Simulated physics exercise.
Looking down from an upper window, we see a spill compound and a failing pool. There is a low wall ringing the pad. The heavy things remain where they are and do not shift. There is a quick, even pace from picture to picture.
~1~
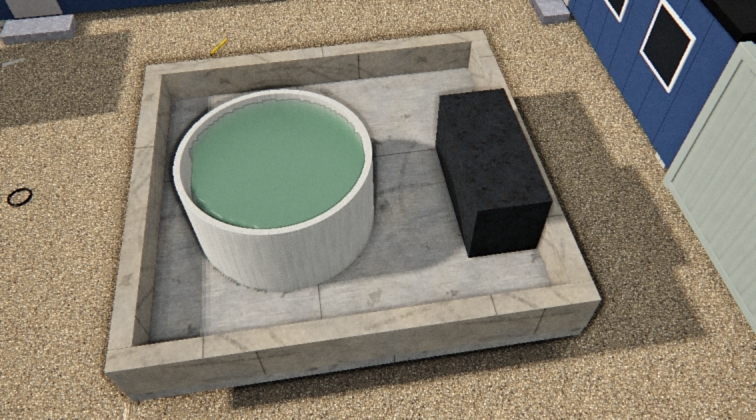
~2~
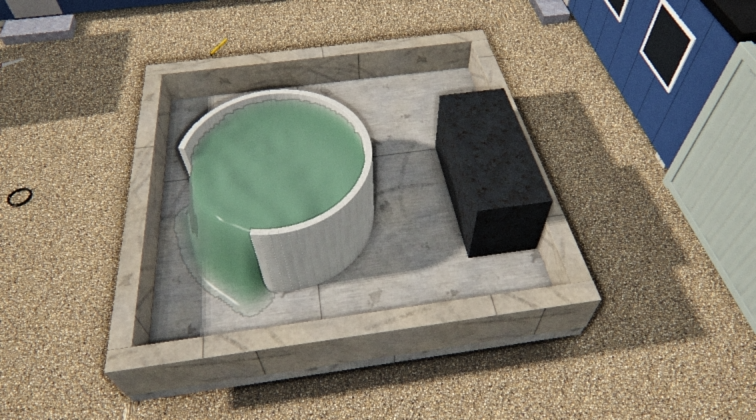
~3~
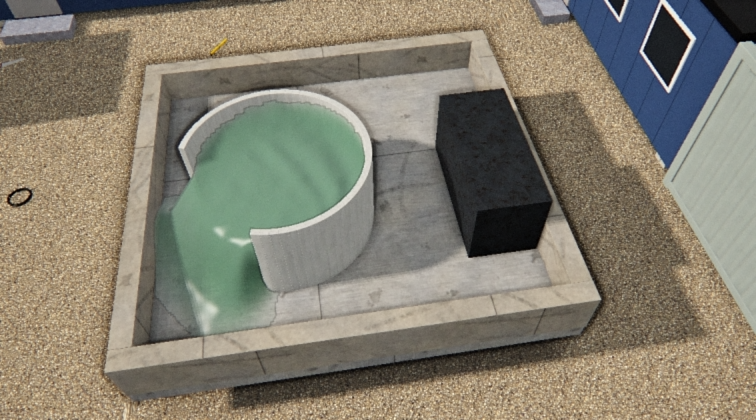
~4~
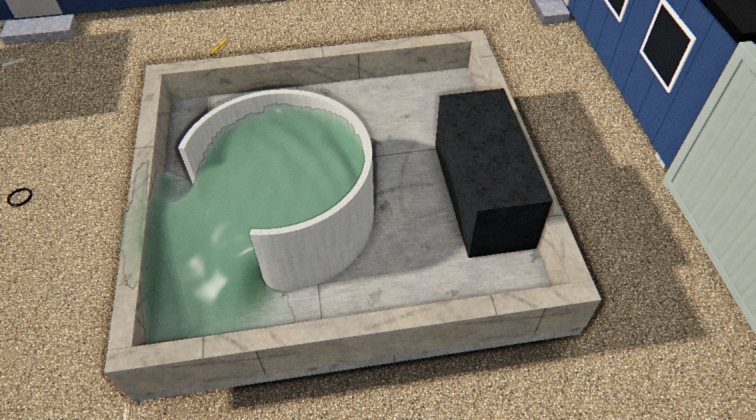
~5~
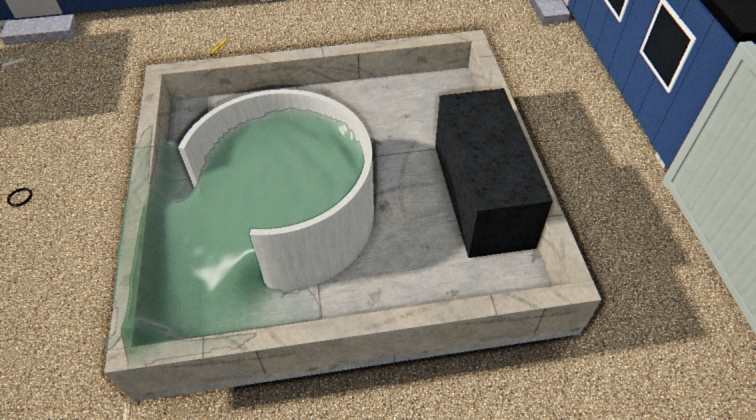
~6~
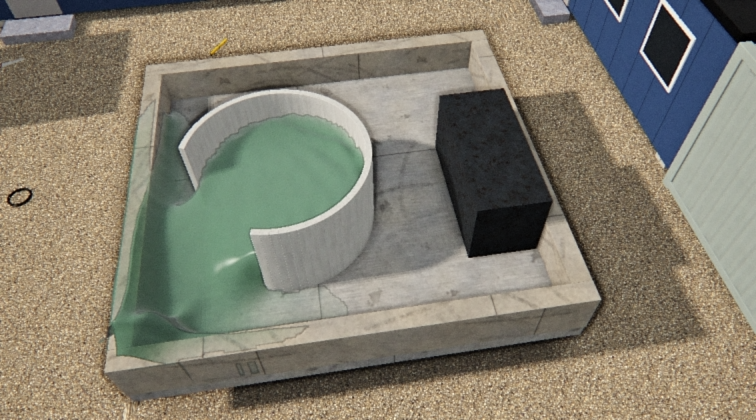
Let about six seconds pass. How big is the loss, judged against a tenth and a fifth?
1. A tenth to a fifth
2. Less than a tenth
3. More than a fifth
1.
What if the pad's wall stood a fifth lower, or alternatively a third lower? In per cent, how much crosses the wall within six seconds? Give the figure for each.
About 26 per cent, then about 34 per cent.
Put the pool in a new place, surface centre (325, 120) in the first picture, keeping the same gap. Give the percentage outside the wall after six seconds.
Roughly 8 percent, as I see it.
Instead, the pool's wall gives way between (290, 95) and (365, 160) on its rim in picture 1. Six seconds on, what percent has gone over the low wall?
About 4 per cent.
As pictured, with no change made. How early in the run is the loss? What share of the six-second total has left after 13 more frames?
Somewhere around 100 per cent, I'd say.
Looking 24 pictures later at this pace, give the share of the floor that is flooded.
Around 100 percent of it.
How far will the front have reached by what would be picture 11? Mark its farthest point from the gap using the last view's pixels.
Somewhere about (523, 310).
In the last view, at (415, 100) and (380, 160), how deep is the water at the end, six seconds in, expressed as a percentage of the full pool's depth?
First near 14, then near 16 per cent.
A moment on, water covers 30 % of the floor; the low wall has let 5 % over.
Next, water covers 40 % of the floor; the low wall has let 10 % over.
Then, water covers 65 % of the floor; the low wall has let 16 % over.
Later, water covers 80 % of the floor; the low wall has let 17 % over.
In the end, water covers 80 % of the floor; the low wall has let 17 % over.
